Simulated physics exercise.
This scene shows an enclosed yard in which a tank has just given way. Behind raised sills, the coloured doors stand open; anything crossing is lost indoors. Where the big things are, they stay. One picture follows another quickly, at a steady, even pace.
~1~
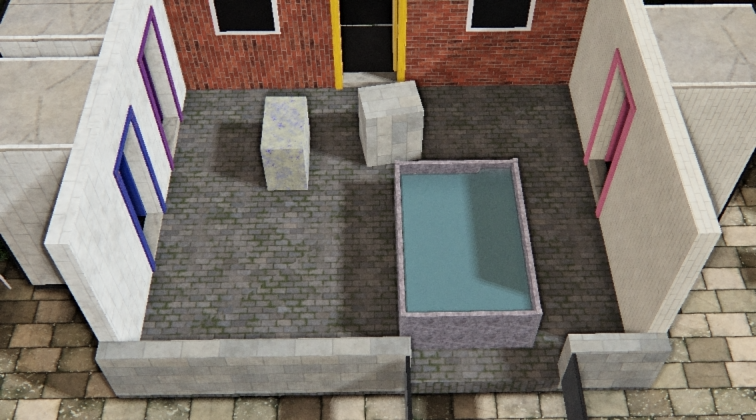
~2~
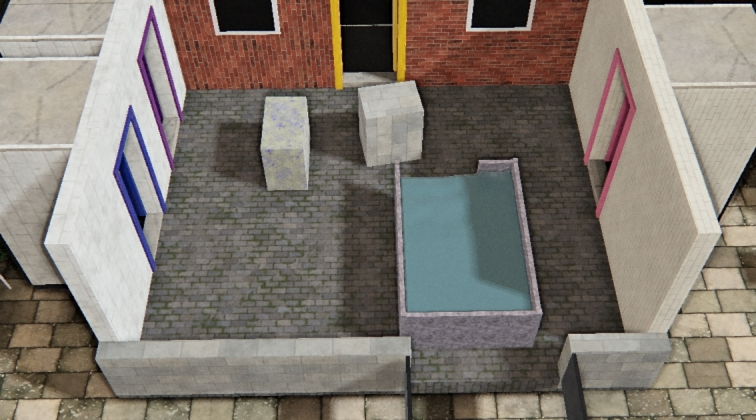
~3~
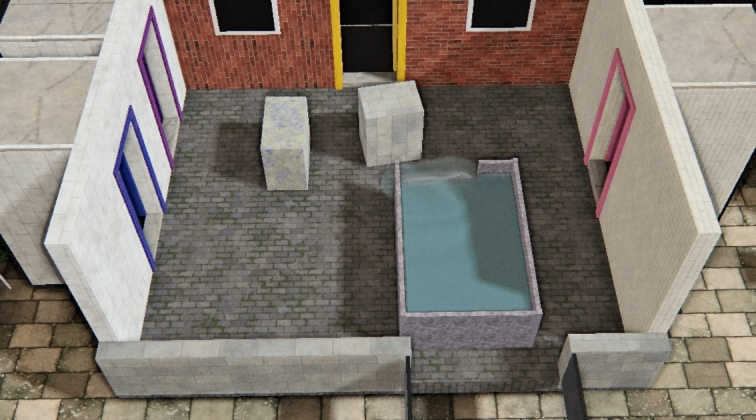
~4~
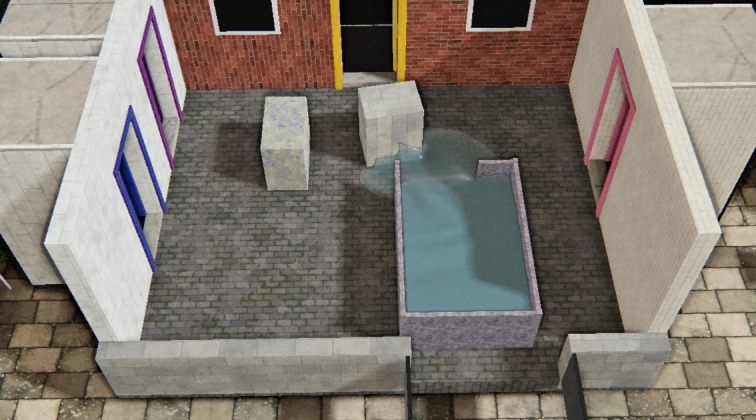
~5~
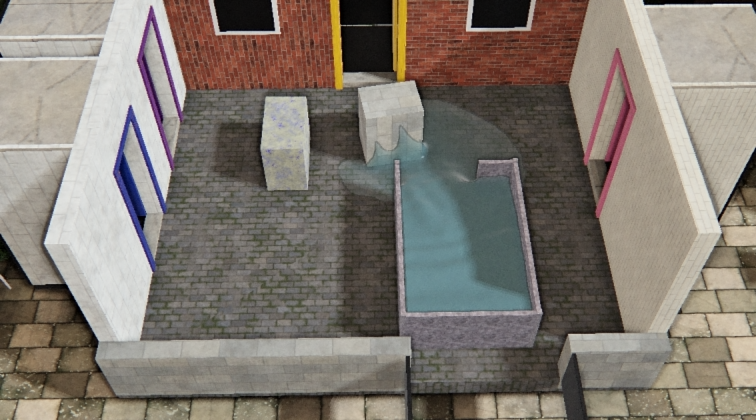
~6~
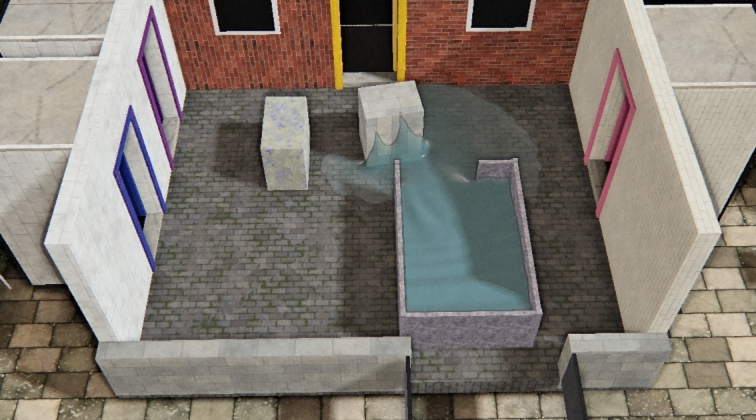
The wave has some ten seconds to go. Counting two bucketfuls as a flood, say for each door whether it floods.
One by one: The yellow door doesn't overshoot the mark there; the pink door doesn't overshoot the mark there; the purple door doesn't overshoot the mark there; the blue door overshoots the mark there.
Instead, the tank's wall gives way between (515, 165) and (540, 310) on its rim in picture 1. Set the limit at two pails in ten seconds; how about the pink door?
I'd say the pink door exceeds the limit.
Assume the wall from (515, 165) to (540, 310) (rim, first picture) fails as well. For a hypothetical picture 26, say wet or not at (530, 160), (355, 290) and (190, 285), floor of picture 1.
In that order: Covered, free of water, no water.
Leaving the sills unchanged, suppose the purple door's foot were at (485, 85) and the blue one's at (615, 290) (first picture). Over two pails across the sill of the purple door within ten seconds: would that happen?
In this case the purple door gets beyond it.
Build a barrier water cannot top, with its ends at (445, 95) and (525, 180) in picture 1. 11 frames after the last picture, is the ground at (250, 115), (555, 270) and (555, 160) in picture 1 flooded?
Results in order: Swamped / bone-dry / bone-dry.
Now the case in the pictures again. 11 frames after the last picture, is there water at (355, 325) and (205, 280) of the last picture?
Not wet, soaked.
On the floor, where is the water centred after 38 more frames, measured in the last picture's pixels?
I'd put my finger on (408, 209).
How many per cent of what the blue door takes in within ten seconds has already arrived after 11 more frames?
That share would be near 0 %.
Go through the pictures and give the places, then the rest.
The first frame shows still water in the open tank at (463, 236).
In the second frame, water pours out on the open tank's far side and has run to a hidden place.
In the third frame, water pours out on the open tank's far side and has run to a hidden place.
In the fourth frame, the front is at (440, 131), out from the gap on the open tank's far side.
In the fifth frame, the front is at (438, 104), out from the gap on the open tank's far side.
In the sixth frame, water pours out on the open tank's far side and has run to (455, 88).
A moment on, water covers 25 % of the floor; the yellow door wet at the sill, nothing in, the pink door not reached, the purple door not reached, the blue door not reached.
Next, water covers 50 % of the floor; the yellow door wet at the sill, nothing in, the pink door wet at the sill, nothing in, the purple door not reached, the blue door wet at the sill, nothing in.
Then, water covers 75 % of the floor; the yellow door under two buckets in, the pink door wet at the sill, nothing in, the purple door wet at the sill, nothing in, the blue door under two buckets in.
Later, water covers 95 % of the floor; the yellow door under two buckets in, the pink door wet at the sill, nothing in, the purple door wet at the sill, nothing in, the blue door over two buckets in.
In the end, water covers 100 % of the floor; the yellow door under two buckets in, the pink door wet at the sill, nothing in, the purple door wet at the sill, nothing in, the blue door over two buckets in.
